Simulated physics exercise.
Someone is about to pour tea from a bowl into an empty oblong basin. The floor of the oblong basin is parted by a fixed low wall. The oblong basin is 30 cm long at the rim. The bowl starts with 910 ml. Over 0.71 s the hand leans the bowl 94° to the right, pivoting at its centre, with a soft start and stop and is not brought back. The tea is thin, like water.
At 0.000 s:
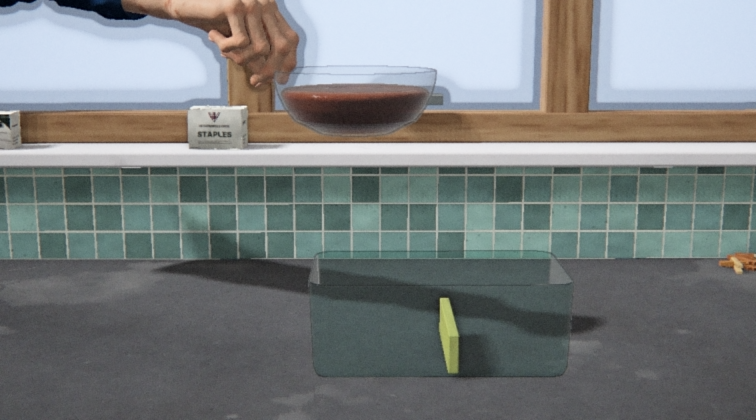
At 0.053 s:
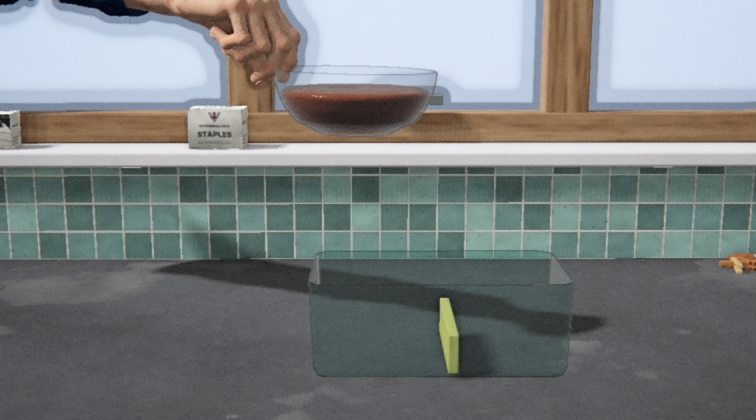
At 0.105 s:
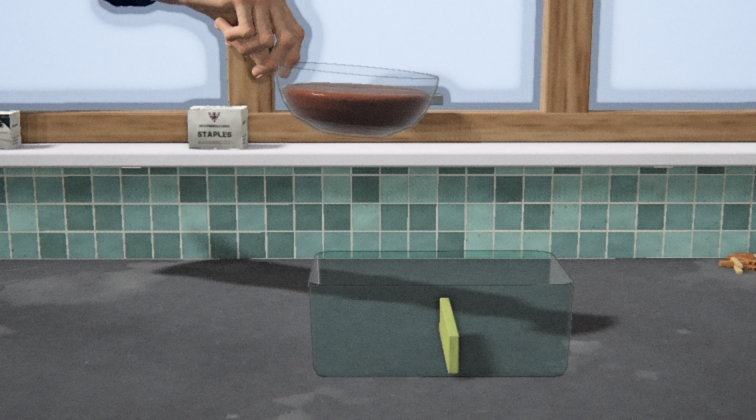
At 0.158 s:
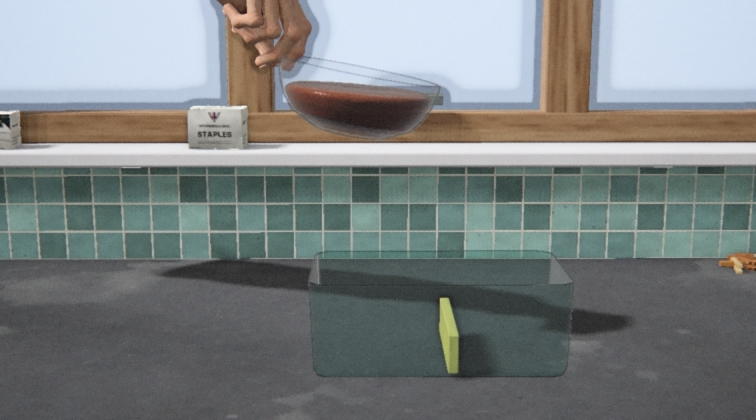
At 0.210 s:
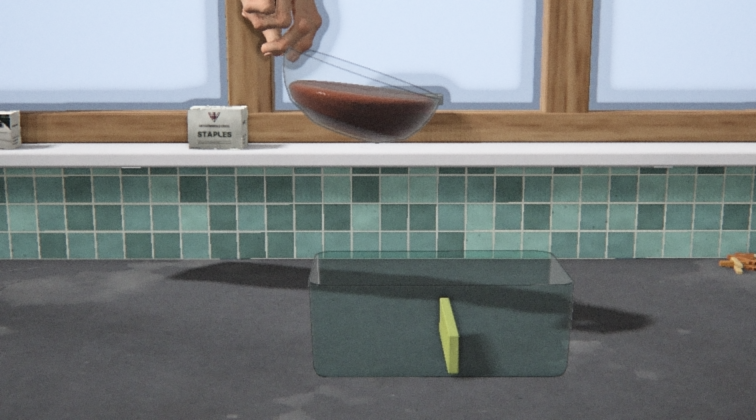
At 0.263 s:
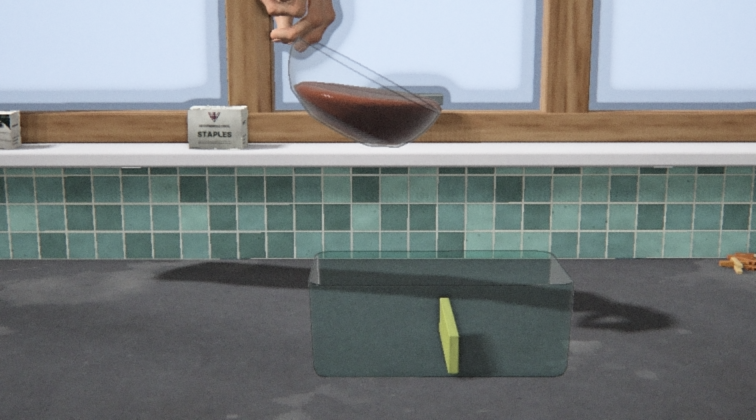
On a kitchen counter, a hand tilting a clear glass bowl of reddish-brown liquid to the right above a clear oblong basin.
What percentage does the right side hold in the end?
Roughly 64 per cent is past the wall.
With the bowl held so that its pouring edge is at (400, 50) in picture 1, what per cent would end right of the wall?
Then about 45 per cent.
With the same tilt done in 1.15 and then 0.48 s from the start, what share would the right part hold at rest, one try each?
First 80, then 60 per cent.
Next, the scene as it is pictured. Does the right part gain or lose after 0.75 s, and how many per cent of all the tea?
It goes up by about 2.
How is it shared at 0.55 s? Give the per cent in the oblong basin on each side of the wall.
Left about 0, right about 22.
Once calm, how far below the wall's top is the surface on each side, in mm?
Some 36 mm on the left and 18 mm on the right.
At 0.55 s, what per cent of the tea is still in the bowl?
Near 18 in a hundred.
After 0.55 s the tilt is 82° and 17 per cent is still to pour, 0 is left of the wall and 22 right of it.
After 0.75 s the tilt is 94° and 2 per cent is still to pour, 15 is left of the wall and 62 right of it.
After 0.97 s the tilt is 94° and 0 per cent is still to pour, 27 is left of the wall and 68 right of it.
After 1.21 s the tilt is 94° and 0 per cent is still to pour, 31 is left of the wall and 64 right of it.
In the end 32 per cent lies left of the wall, 64 right of it and 4 outside.
